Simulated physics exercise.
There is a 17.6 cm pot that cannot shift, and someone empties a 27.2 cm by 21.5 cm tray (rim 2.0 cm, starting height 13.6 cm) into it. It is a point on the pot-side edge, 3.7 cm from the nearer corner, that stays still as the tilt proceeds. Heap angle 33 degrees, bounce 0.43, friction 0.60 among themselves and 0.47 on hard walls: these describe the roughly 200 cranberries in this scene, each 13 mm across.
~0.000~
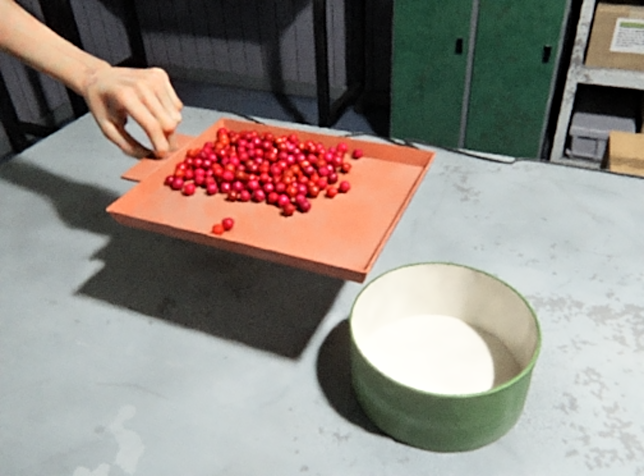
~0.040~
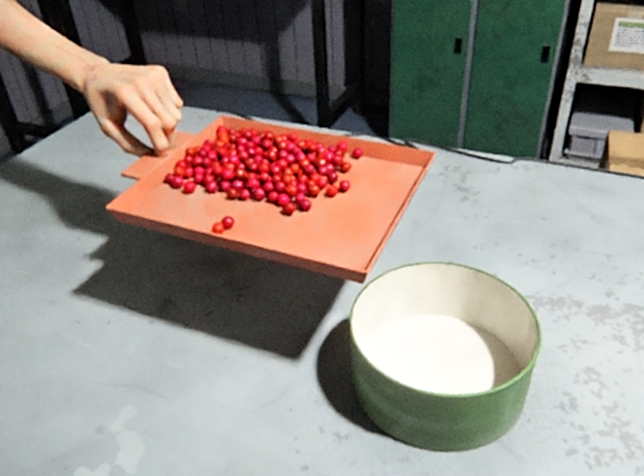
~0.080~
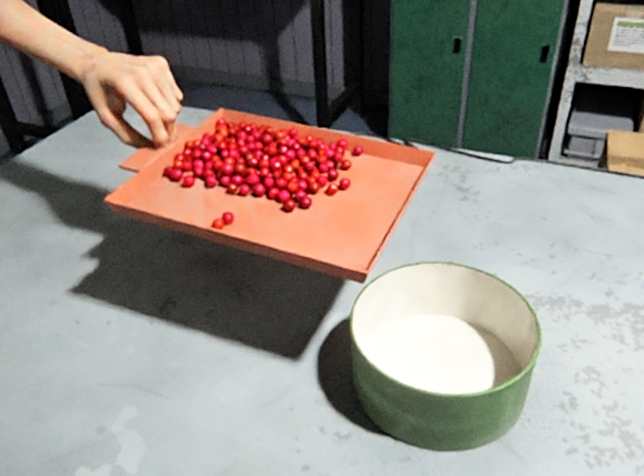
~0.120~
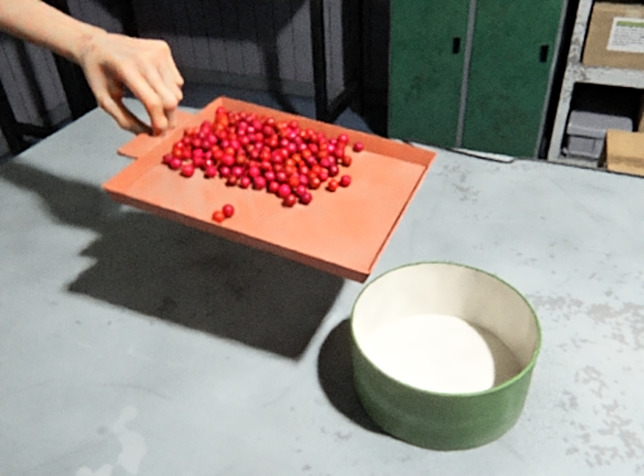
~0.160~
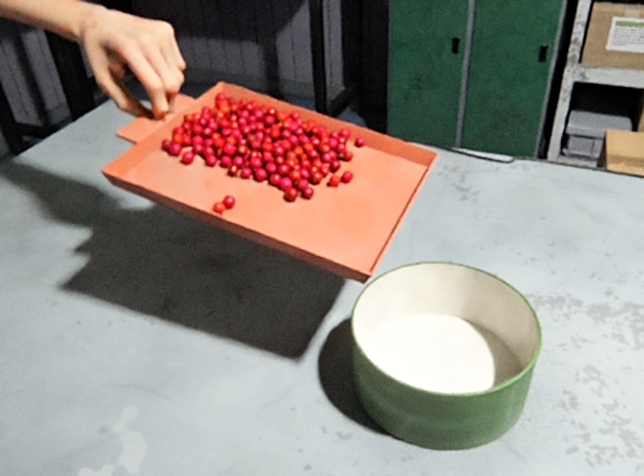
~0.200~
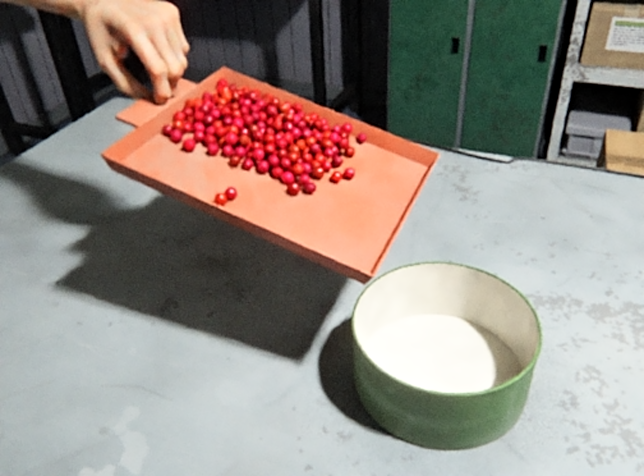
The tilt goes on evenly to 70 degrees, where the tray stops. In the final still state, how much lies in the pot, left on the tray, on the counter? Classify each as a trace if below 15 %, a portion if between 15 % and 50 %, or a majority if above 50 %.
Pot: A portion. Tray: A portion. Counter: A portion.
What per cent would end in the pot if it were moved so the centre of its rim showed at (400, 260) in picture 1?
Close to 25 in a hundred.
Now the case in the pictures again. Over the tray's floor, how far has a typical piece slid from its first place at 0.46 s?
It has moved some 4 cm from its start.
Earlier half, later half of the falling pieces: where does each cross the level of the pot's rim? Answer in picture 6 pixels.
It passes about (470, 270) first and (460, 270) afterwards.
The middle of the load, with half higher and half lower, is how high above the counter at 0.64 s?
Roughly 18 centimetres, more or less.
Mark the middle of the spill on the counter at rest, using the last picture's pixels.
At rest, its centre lies at about (540, 304).
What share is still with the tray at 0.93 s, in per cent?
Something like 35 percent, roughly.
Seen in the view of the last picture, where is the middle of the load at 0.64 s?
(405, 170), roughly.
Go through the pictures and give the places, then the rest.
In the first frame, tray tilt 0 degrees, front corners at (114, 207) and (362, 266); middle of the pieces at (259, 168); pot at (443, 321).
In the second frame, tray tilt 1 degrees, front corners at (114, 205) and (363, 266); middle of the pieces at (259, 166).
In the third frame, tray tilt 3 degrees, front corners at (113, 197) and (364, 267); middle of the pieces at (258, 161).
In the fourth frame, tray tilt 6 degrees, front corners at (111, 184) and (366, 267), lowest corner right front; middle of the pieces at (259, 153).
In the fifth frame, tray tilt 11 degrees, front corners at (110, 169) and (368, 268), lowest corner right front; middle of the pieces at (260, 143).
In the sixth frame, tray tilt 15 degrees, front corners at (110, 153) and (370, 269), lowest corner right front; middle of the pieces at (261, 134); pot at (445, 320). Its pace works out near 105 degrees a second.
After 0.46 s, tilt 42 degrees; the tray holds 100 %, the pot 0 %.
After 0.64 s, tilt 61 degrees; the tray holds 95 %, the pot 0 %.
After 0.93 s, tilt 70 degrees; the tray holds 35 %, the pot 35 %.
In the end, at 1.8 s, pot 35 %, tray 30 %, counter 30 %.
